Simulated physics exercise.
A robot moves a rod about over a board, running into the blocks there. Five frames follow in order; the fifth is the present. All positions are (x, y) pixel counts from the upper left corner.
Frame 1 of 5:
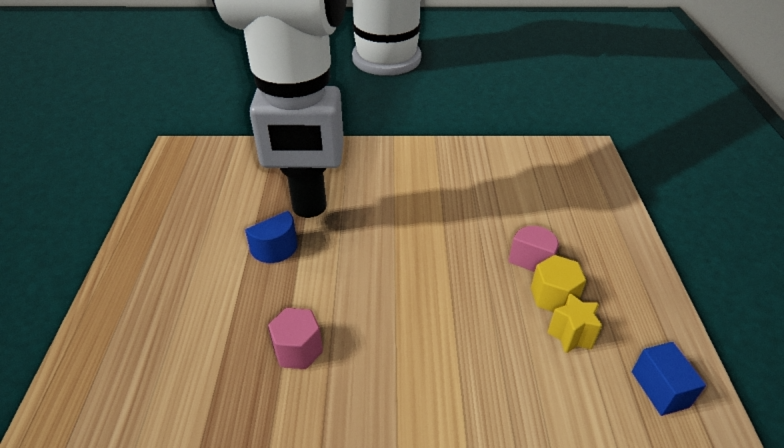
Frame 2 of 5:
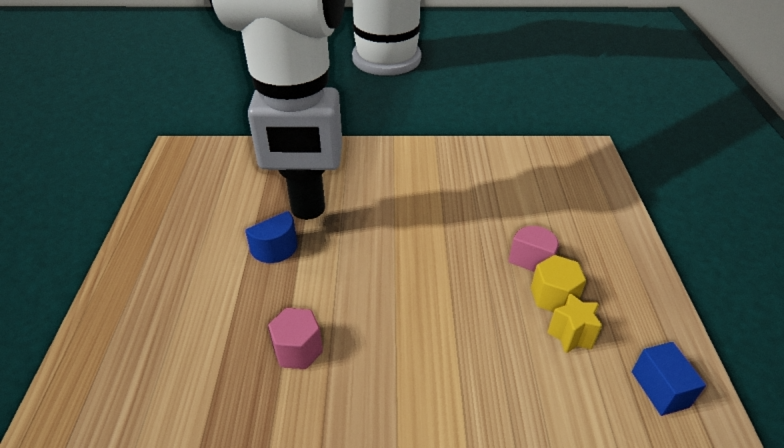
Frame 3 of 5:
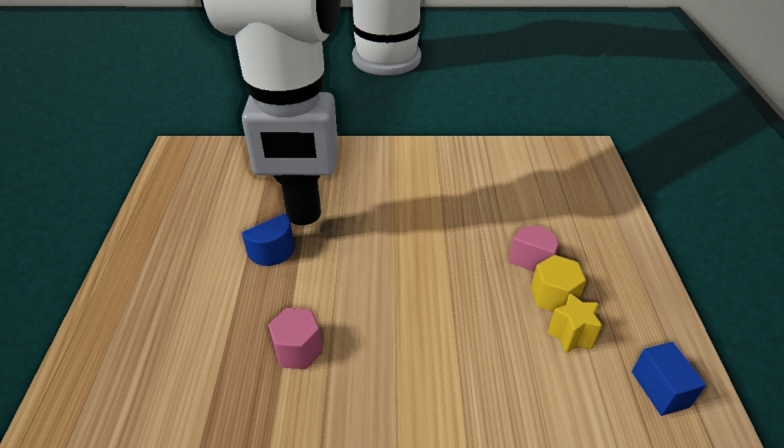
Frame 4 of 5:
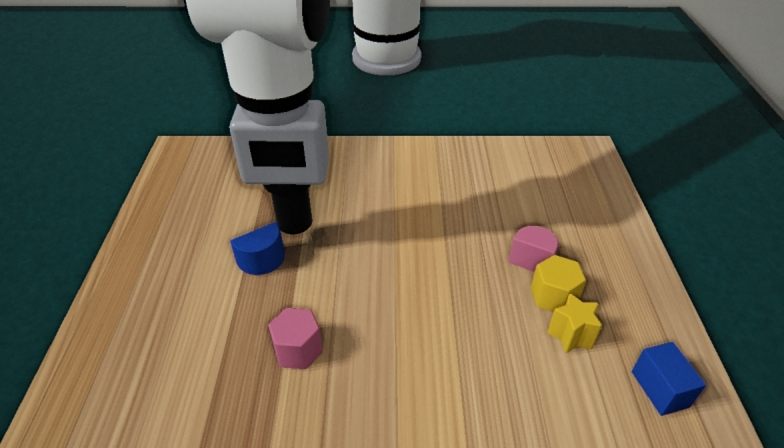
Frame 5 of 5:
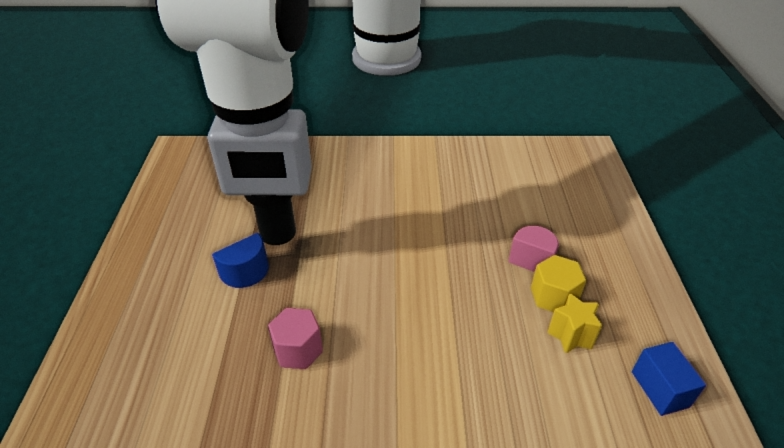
In the video, a robot arm holds a black rod over a wooden board with scattered pink, yellow and blue blocks, staying nearly still at first, then pushing the blue half-round block a short way left and toward the viewer.
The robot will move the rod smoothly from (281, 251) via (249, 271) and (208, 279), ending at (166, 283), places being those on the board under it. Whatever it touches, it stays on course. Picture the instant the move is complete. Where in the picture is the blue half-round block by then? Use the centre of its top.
The top centre is at (167, 289).
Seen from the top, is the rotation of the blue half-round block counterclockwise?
I'd say yes.
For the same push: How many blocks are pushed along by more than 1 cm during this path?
1.
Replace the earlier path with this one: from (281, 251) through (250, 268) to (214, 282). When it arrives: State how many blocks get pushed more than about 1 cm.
One gets moved.
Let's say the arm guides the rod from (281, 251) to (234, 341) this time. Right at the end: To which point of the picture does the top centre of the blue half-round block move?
Its top middle will sit at (195, 287).
The first path, step by step. One third of the way, rod at (243, 253); blue half-round block at (207, 274).
Two thirds of the way, rod at (202, 261); blue half-round block at (180, 287), turned 55° anticlockwise.
At the end, rod at (159, 265); blue half-round block at (167, 289), turned 95° anticlockwise.
